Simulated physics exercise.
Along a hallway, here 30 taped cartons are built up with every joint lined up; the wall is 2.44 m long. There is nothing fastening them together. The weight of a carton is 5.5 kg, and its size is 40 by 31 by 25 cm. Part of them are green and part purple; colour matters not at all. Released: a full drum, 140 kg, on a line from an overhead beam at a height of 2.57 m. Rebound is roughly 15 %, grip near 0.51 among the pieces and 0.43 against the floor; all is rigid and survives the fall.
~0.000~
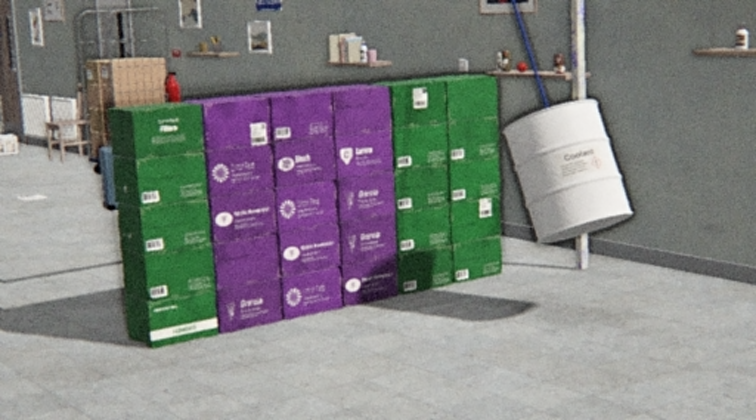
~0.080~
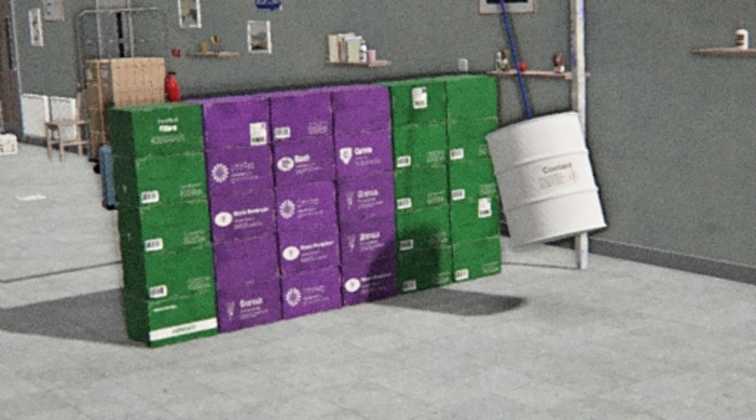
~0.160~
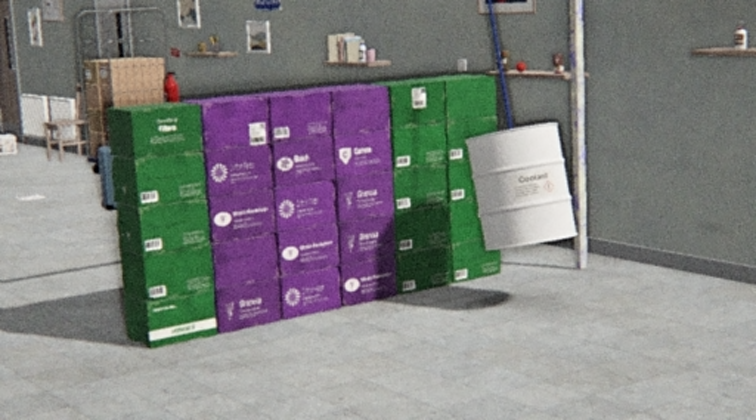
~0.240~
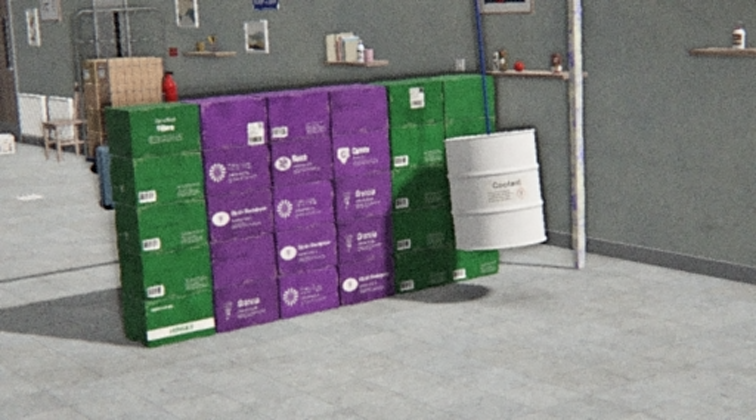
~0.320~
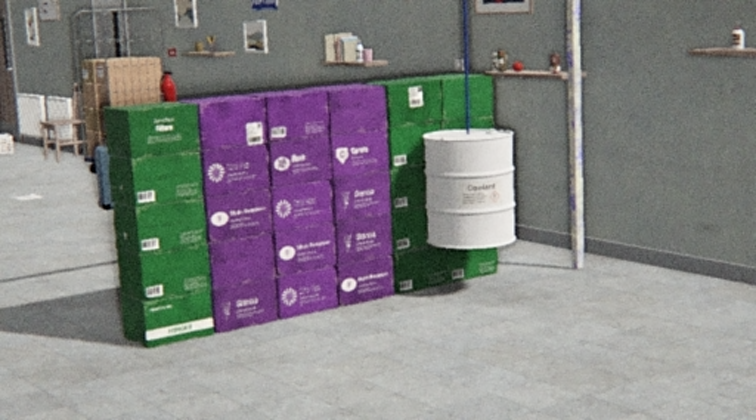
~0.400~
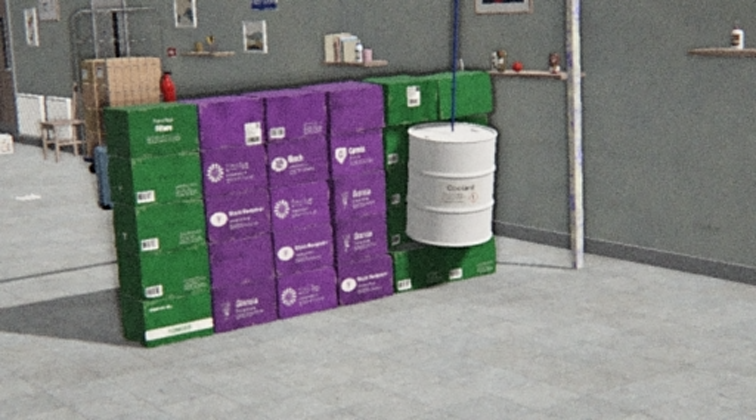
White drum on a blue line swinging leftward from beside a post to the right part of a green and purple carton wall.
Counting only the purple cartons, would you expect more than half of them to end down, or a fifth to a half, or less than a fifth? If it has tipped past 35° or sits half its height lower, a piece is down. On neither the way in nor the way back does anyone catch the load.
I would expect less than a fifth.
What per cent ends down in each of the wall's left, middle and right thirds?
I'd put it at 0 % left, 0 % middle and 80 % right.
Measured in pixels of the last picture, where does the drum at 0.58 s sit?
At about (417, 167).
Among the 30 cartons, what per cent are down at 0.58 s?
By then, 0 per cent.
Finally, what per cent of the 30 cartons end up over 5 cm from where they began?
It works out to 25 percent.
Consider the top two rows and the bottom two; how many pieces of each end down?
Top: 4; bottom: 2.
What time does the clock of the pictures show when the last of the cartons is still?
Somewhere close to 3.0 s.
After 0.58 s, line 16° past plumb; none of the 15 purple cartons down (0 of 30 in all colours); top purple carton 28 mm from its place; top green carton 16° from how it stood.
After 0.98 s, line 28° past plumb; none of the 15 purple cartons down (7 of 30 in all colours); top purple carton 28 mm from its place; top green carton 28° from how it stood.
After 1.72 s, line plumb; none of the 15 purple cartons down (7 of 30 in all colours); top purple carton 28 mm from its place; top green carton 7 cm lower.
In the end (3.2 s), line 4° past plumb; none of the 15 purple cartons down (8 of 30 in all colours); top purple carton 28 mm from its place; top green carton upside down. That is 0 per cent. From the last view, middles, top purple carton near (282, 116), top green carton near (479, 293).
